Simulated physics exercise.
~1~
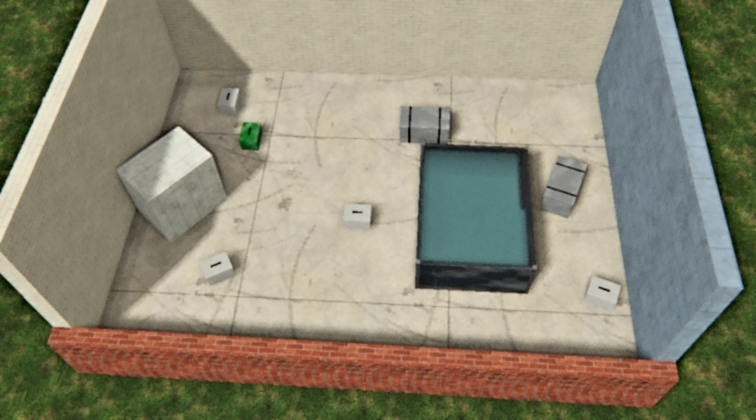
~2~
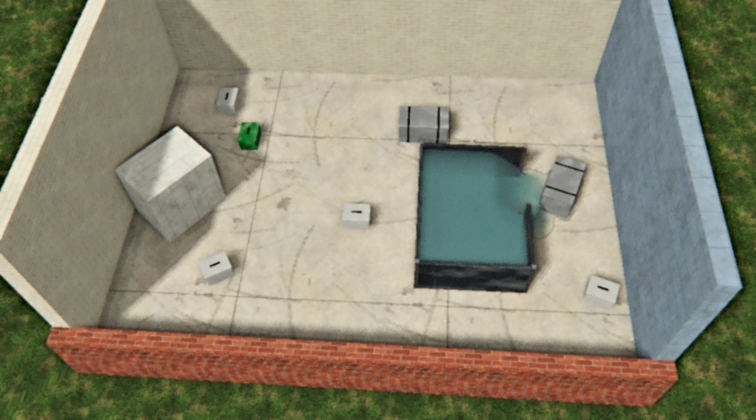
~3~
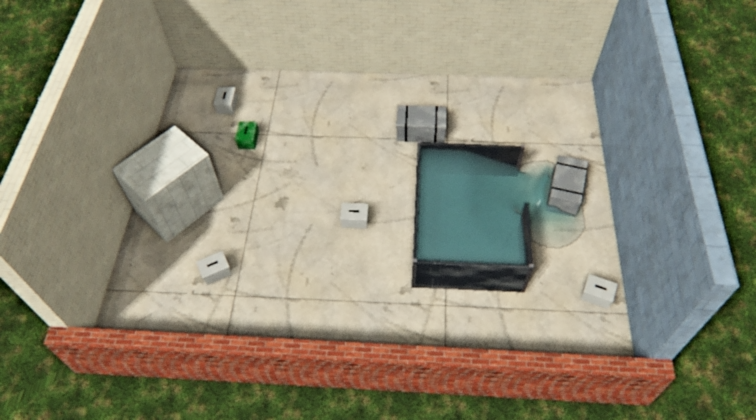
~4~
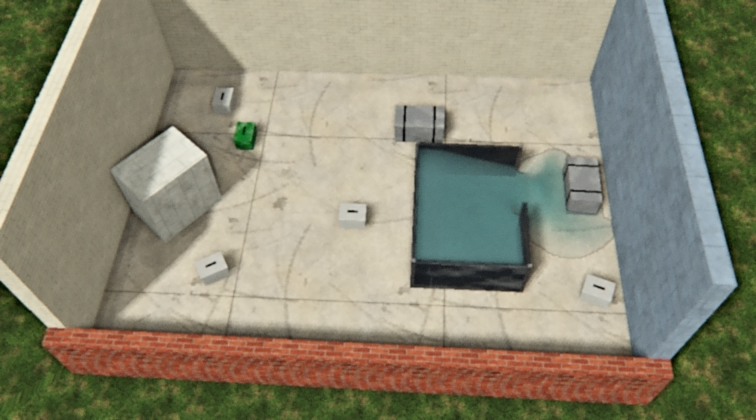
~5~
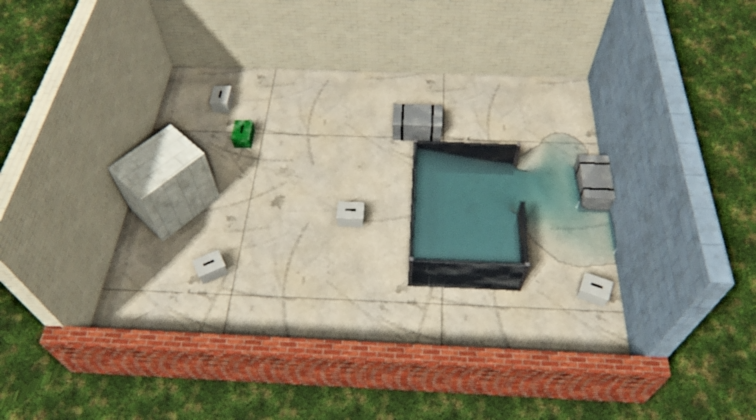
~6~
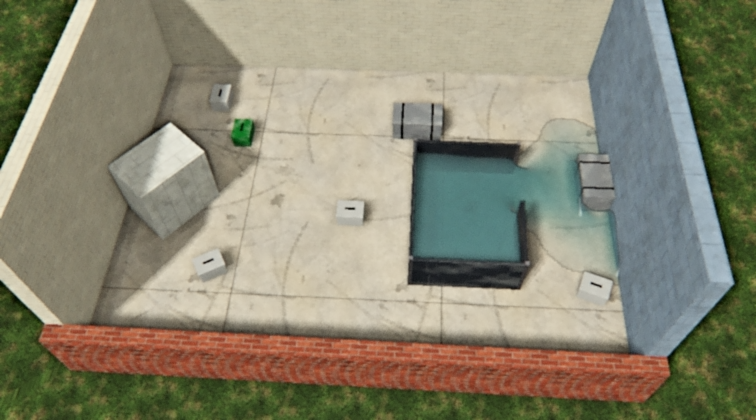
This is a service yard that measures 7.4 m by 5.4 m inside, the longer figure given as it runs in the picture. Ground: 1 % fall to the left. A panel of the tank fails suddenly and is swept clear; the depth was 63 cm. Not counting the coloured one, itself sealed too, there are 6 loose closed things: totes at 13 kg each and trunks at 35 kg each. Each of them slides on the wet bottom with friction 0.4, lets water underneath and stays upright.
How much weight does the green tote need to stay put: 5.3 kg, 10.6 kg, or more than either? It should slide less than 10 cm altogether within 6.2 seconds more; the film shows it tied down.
Heavy is a must.
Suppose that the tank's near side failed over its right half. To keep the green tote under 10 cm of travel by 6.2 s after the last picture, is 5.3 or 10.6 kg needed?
In that case the lighter mass suffices.
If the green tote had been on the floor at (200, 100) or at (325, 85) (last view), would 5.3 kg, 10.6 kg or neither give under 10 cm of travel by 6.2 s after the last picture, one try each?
In that order: Just the heavier works; both fail.
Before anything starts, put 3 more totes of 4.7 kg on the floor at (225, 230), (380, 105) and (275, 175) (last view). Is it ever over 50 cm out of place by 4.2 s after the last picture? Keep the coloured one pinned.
In that order: Not as far, then farther, then not as far.
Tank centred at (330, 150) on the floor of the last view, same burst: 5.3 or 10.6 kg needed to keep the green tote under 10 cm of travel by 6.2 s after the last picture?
Then it turns out the lighter mass already works.
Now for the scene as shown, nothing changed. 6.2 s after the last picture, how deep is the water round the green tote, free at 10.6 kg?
Depth: Approx. 3 cm.
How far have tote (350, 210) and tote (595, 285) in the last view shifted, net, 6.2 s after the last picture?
Net distance: First 0 cm, second 450 cm.
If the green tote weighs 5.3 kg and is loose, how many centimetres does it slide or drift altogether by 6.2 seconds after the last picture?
Around 120 centimetres in total.
Then, 0.6 s after the last picture the green tote would be 0 cm from its start with 5.3 kg and 0 cm from its start with 10.6 kg; 0 cm of water round it then.
Then, 2.3 s after the last picture the green tote would be 0 cm from its start with 5.3 kg and 0 cm from its start with 10.6 kg; 0 cm of water round it then.
Then, 4.2 s after the last picture the green tote would be 33 cm from its start with 5.3 kg and 0 cm from its start with 10.6 kg; 4 cm of water round it then.
Then, 6.2 s after the last picture the green tote would be 108 cm from its start with 5.3 kg and 0 cm from its start with 10.6 kg; 3 cm of water round it then.
